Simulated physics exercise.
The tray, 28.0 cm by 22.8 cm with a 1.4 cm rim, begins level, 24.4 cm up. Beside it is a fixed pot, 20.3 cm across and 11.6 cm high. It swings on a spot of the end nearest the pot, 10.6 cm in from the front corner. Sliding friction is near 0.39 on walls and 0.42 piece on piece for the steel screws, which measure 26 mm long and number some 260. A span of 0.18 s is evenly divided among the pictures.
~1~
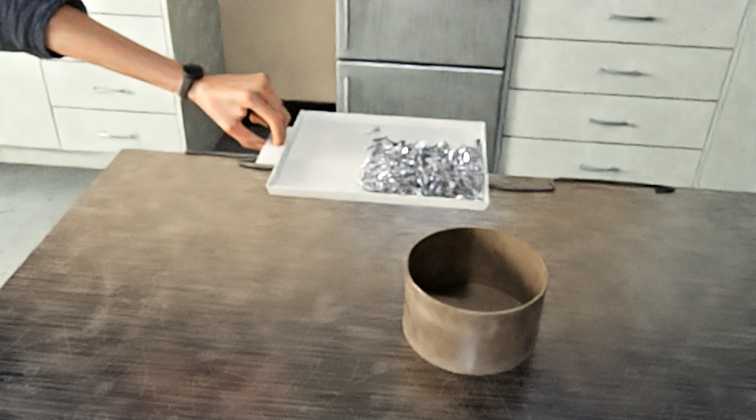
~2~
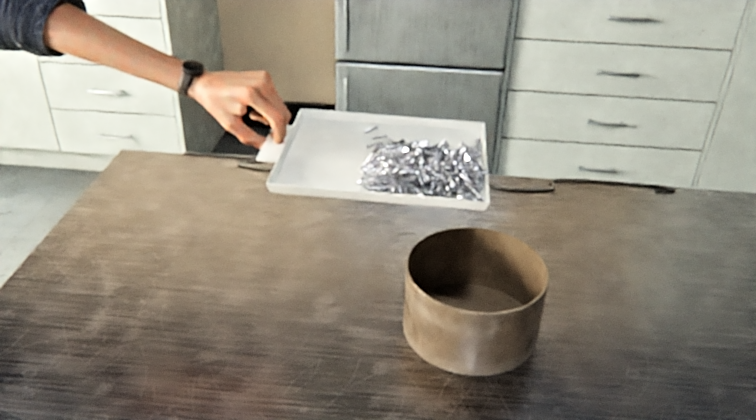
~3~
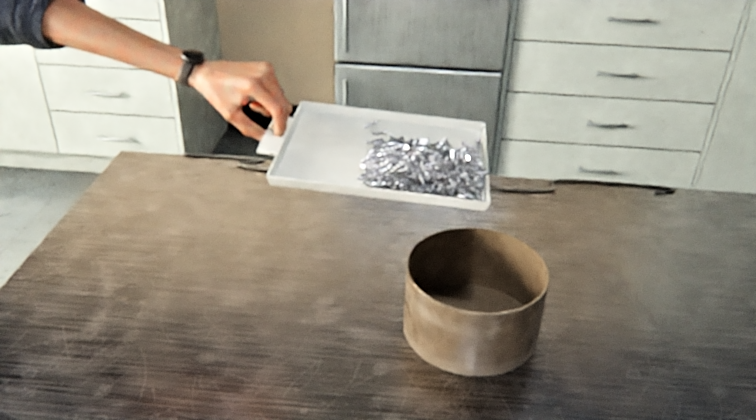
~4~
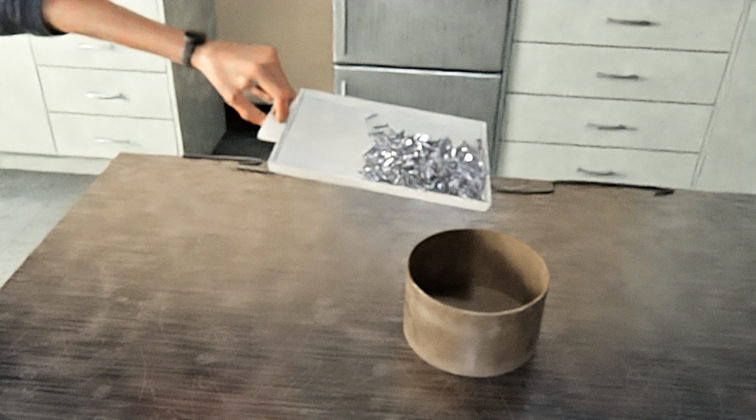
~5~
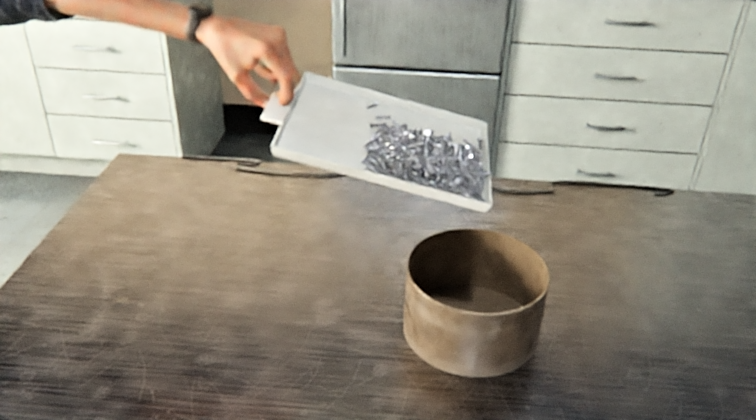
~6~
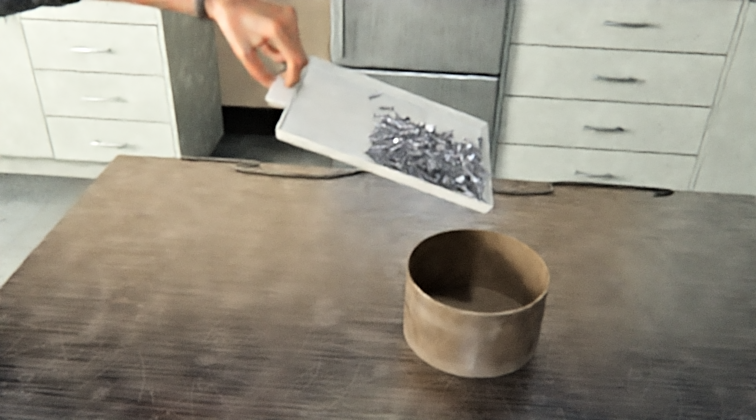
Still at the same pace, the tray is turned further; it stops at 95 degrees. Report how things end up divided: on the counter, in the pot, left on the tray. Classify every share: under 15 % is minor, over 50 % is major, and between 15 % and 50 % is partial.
Counter: Partial, pot: Major, tray: Minor.
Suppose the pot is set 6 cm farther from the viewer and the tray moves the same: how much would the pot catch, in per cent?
Share in pot: Approx. 60 %.
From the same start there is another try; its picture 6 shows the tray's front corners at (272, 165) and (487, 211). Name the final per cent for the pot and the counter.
Final per cent - pot 100, counter 0.
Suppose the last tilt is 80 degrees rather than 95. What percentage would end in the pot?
Pot share: About 75 per cent.
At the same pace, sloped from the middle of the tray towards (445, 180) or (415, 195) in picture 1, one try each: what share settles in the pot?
95 and 90 %.
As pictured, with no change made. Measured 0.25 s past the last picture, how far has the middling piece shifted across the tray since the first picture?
Displacement on the tray: About 4 cm.
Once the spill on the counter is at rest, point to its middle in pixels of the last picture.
Around (556, 293).
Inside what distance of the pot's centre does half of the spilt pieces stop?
I'd say around 20 centimetres.
Then, 0.25 s after the last picture, tilt 58 degrees; the tray holds 100 %, the pot 0 %.
Then, 0.41 s after the last picture, tilt 83 degrees; the tray holds 55 %, the pot 5 %.
Then, 0.70 s after the last picture, tilt 95 degrees; the tray holds 0 %, the pot 75 %.
In the end, counter 25 %, pot 75 %, tray 0 %.
